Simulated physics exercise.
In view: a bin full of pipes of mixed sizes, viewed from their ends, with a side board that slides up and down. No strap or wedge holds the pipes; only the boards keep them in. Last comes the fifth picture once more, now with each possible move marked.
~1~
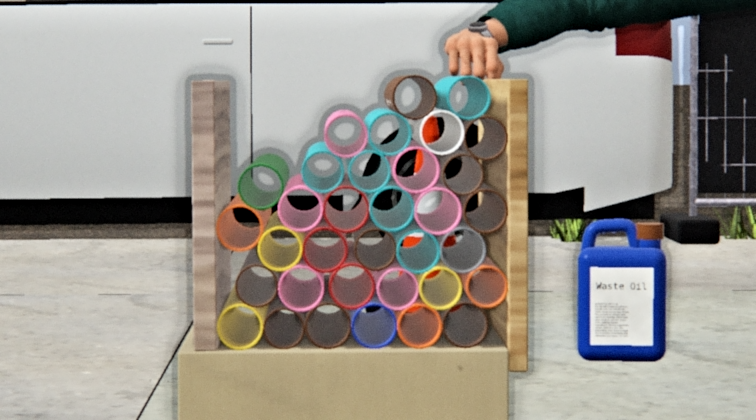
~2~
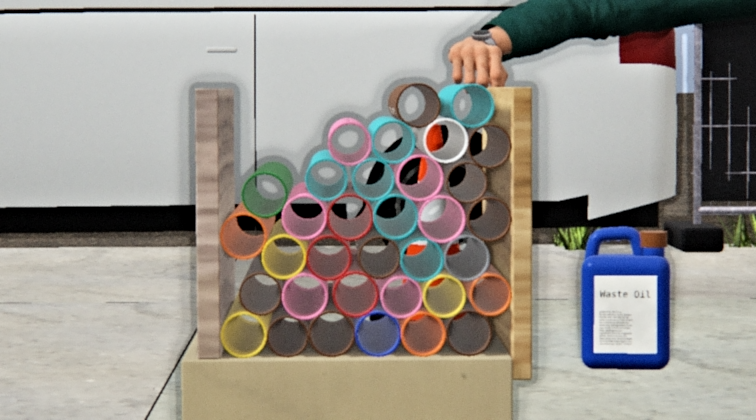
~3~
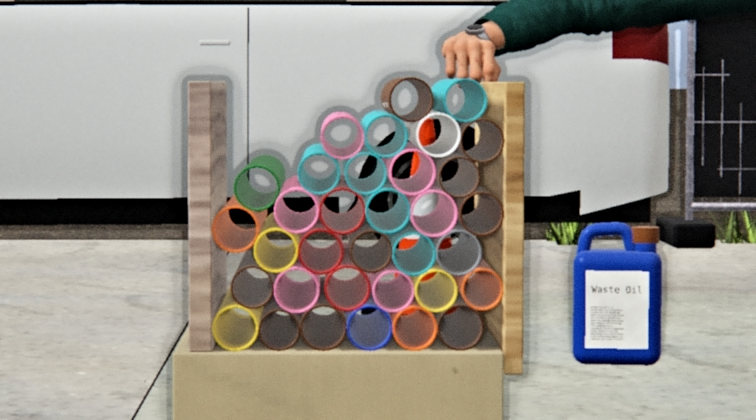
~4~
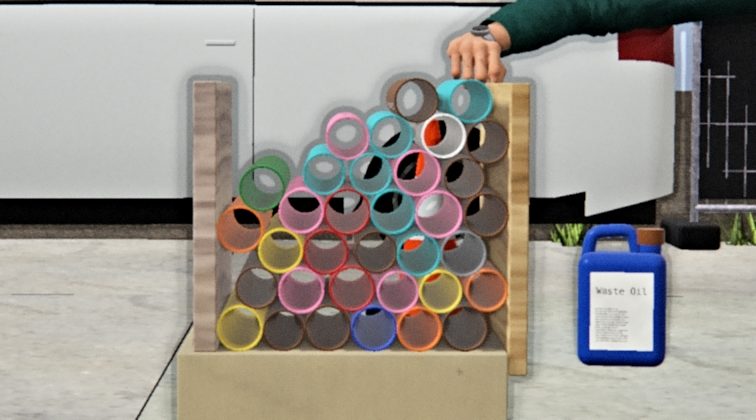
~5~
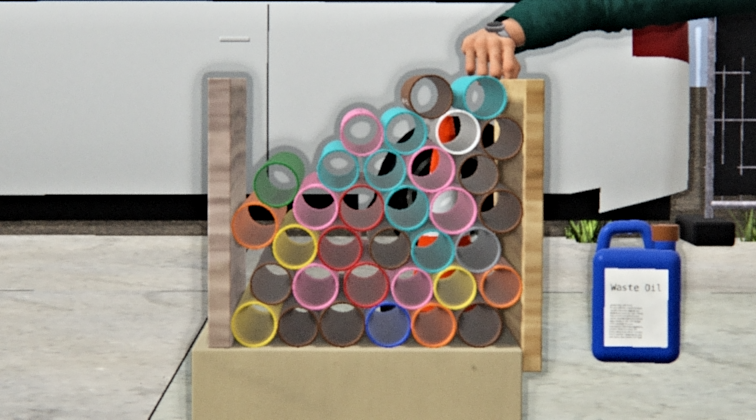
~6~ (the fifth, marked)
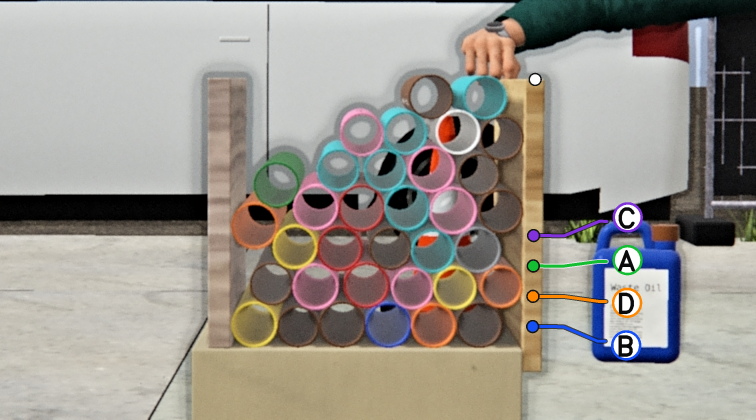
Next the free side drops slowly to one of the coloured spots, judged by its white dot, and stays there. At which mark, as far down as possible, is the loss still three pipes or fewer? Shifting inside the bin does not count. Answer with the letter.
The answer is mark C.
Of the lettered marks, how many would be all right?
One of them.
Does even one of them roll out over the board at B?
Yes.
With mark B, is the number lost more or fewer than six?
More than six.
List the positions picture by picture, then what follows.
In the first picture, an orange pipe (240, 228); side board (501, 213); a yellow pipe (240, 327).
In the second picture, a yellow pipe (243, 335); a brown pipe (469, 333).
In the third picture, a grey pipe (459, 253); a brown pipe (253, 287).
In the fourth picture, a brown pipe (464, 178); a turquoise pipe (371, 174).
In the fifth picture, an orange pipe (255, 226); side board (517, 213); a yellow pipe (254, 324).
On the copy, A at (534, 266); B at (533, 327); C at (534, 236); D at (533, 297); the white dot at (535, 79).
On C. First, top of the board (524, 149).
Then, top of the board (523, 229).
Finally, top of the board (523, 235), two out over the board.
By contrast, A more than three out over the board; B more than three out over the board; D more than three out over the board.
